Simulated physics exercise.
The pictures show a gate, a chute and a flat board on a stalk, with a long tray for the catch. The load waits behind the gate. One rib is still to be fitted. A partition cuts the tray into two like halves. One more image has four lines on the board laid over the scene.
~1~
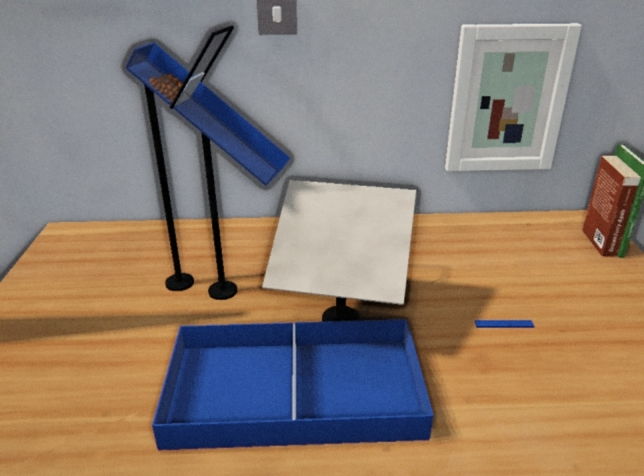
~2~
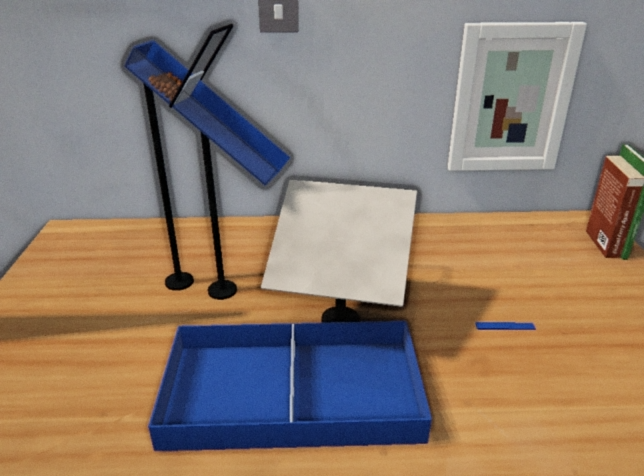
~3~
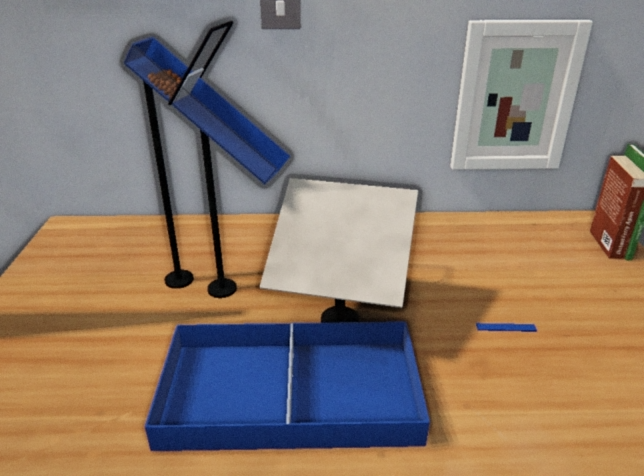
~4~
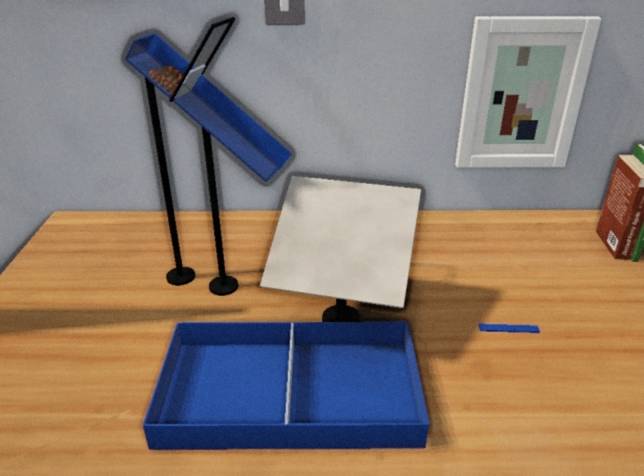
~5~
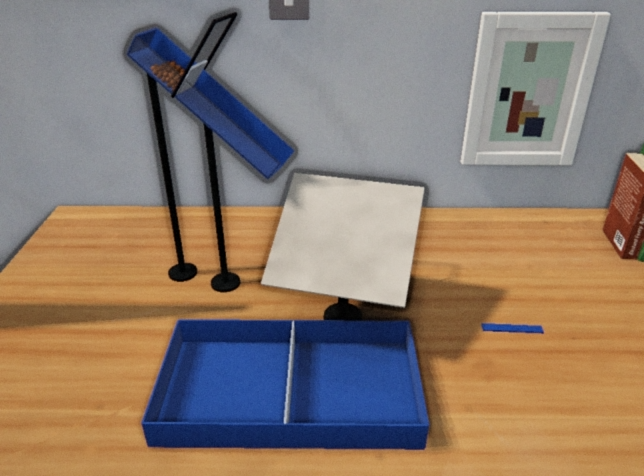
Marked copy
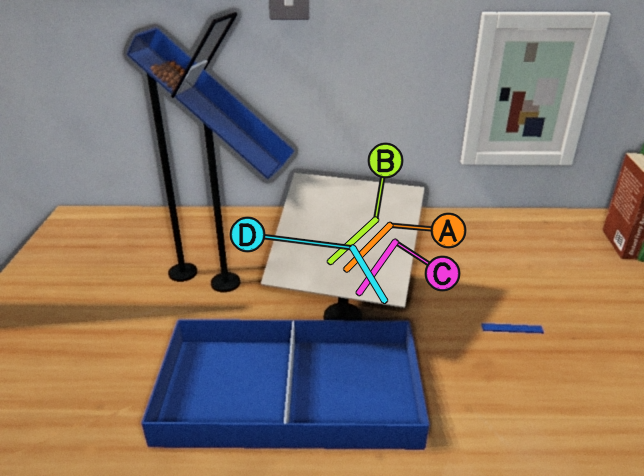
On a wooden desk, small brown balls sitting behind a gate in a raised blue chute, the view shifting slightly, nothing else moving.
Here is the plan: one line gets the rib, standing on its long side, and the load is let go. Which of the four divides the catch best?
B is best.
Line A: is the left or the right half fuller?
The right half.
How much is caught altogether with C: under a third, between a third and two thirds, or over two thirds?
Line C gives over two thirds.
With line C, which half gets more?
More lands on the right.
On the marked copy, line A from (390, 225) to (346, 269); line B from (375, 219) to (330, 261); line C from (395, 242) to (359, 292); line D from (352, 247) to (384, 300).
With A, of what is caught, a small part in the left half, most in the right.
With B, of what is caught, about two thirds in the left half, about a third in the right.
With C, of what is caught, a small part in the left half, nearly all in the right.
With D, of what is caught, a small part in the left half, nearly all in the right.
